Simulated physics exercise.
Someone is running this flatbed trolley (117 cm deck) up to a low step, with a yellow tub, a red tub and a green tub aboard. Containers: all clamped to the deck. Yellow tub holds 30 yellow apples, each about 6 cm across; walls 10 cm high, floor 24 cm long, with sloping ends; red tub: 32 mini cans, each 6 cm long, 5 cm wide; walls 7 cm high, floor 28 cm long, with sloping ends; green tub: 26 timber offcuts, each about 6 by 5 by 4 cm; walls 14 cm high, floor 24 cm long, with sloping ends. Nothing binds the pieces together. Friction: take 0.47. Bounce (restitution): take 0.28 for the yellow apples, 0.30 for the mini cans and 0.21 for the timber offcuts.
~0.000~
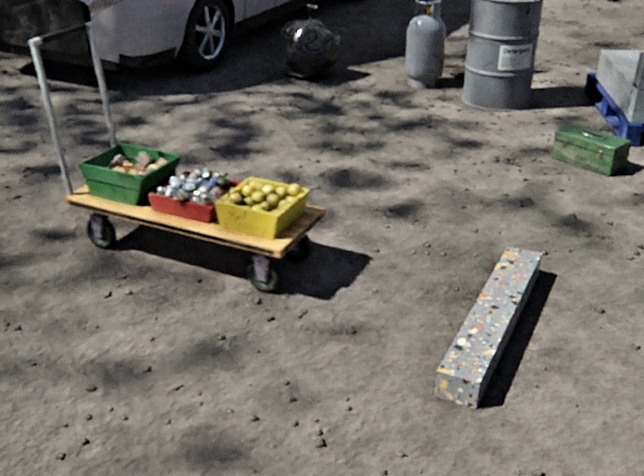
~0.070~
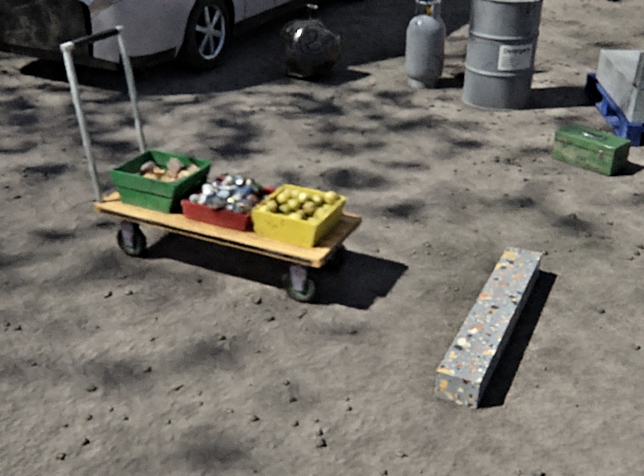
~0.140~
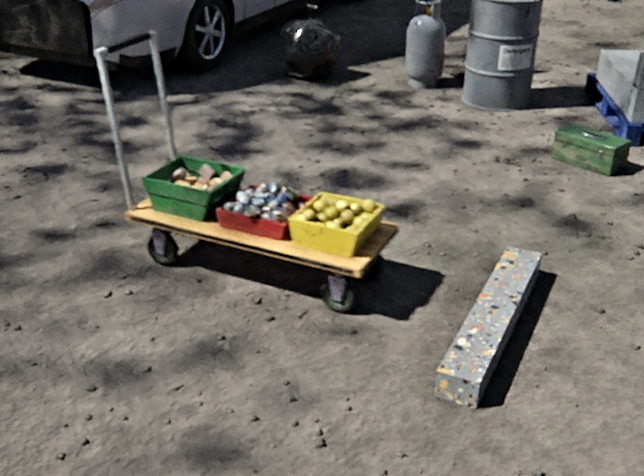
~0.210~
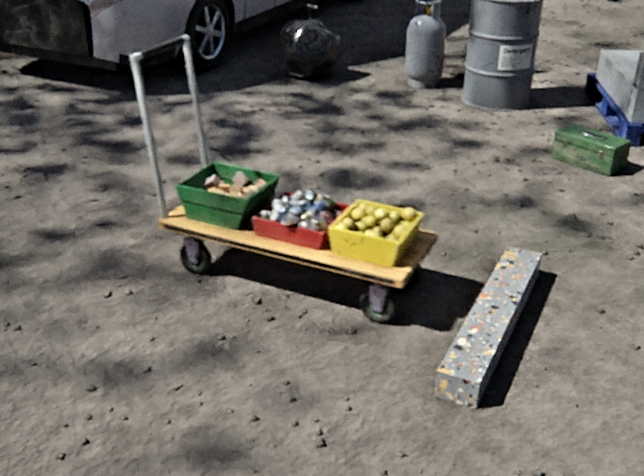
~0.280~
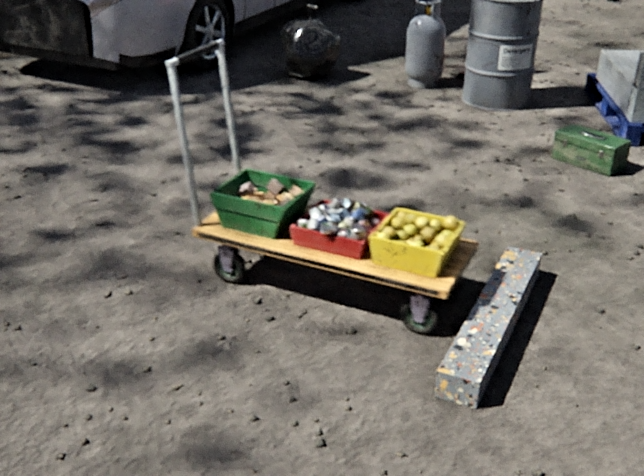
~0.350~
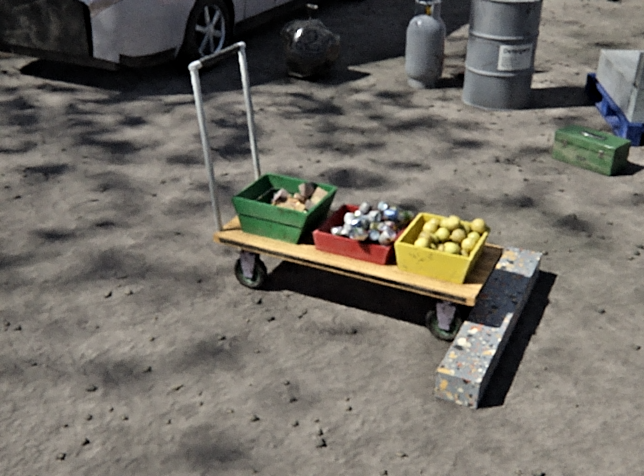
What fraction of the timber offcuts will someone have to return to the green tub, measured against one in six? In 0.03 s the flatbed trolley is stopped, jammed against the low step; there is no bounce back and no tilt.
Fewer than one in six of them.
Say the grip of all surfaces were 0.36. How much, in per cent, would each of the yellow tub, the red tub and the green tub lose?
You'd see yellow tub shed 10 percent, red tub shed 20 percent, and green tub shed 0 percent.
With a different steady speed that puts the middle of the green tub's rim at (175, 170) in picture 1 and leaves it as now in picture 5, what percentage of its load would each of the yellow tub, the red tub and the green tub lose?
In that case yellow tub 0, red tub 10, green tub 0 per cent.
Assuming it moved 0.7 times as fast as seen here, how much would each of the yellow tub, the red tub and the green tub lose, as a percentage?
In that case the yellow tub sheds 0 per cent, the red tub 10 per cent and the green tub 0 per cent.
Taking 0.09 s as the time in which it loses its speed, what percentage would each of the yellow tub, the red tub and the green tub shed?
In that case yellow tub 0, red tub 20 and green tub 0 per cent.
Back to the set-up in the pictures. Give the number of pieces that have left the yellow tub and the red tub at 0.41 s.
Yellow tub 0, red tub 5, roughly.
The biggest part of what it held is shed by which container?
That would be the red tub.
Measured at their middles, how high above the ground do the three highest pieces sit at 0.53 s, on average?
52 cm.
After 0.41 s, 0 of 30 out of the yellow tub, 5 of 32 out of the red tub and 0 of 26 out of the green tub.
After 0.53 s, 1 of 30 out of the yellow tub, 7 of 32 out of the red tub and 0 of 26 out of the green tub.
After 0.76 s, 2 of 30 out of the yellow tub, 8 of 32 out of the red tub and 0 of 26 out of the green tub.
Final count (at 1.26 s), 2 of 30 out of the yellow tub, 8 of 32 out of the red tub and 0 of 26 out of the green tub. Asked share, 0 of 26, 0 per cent.
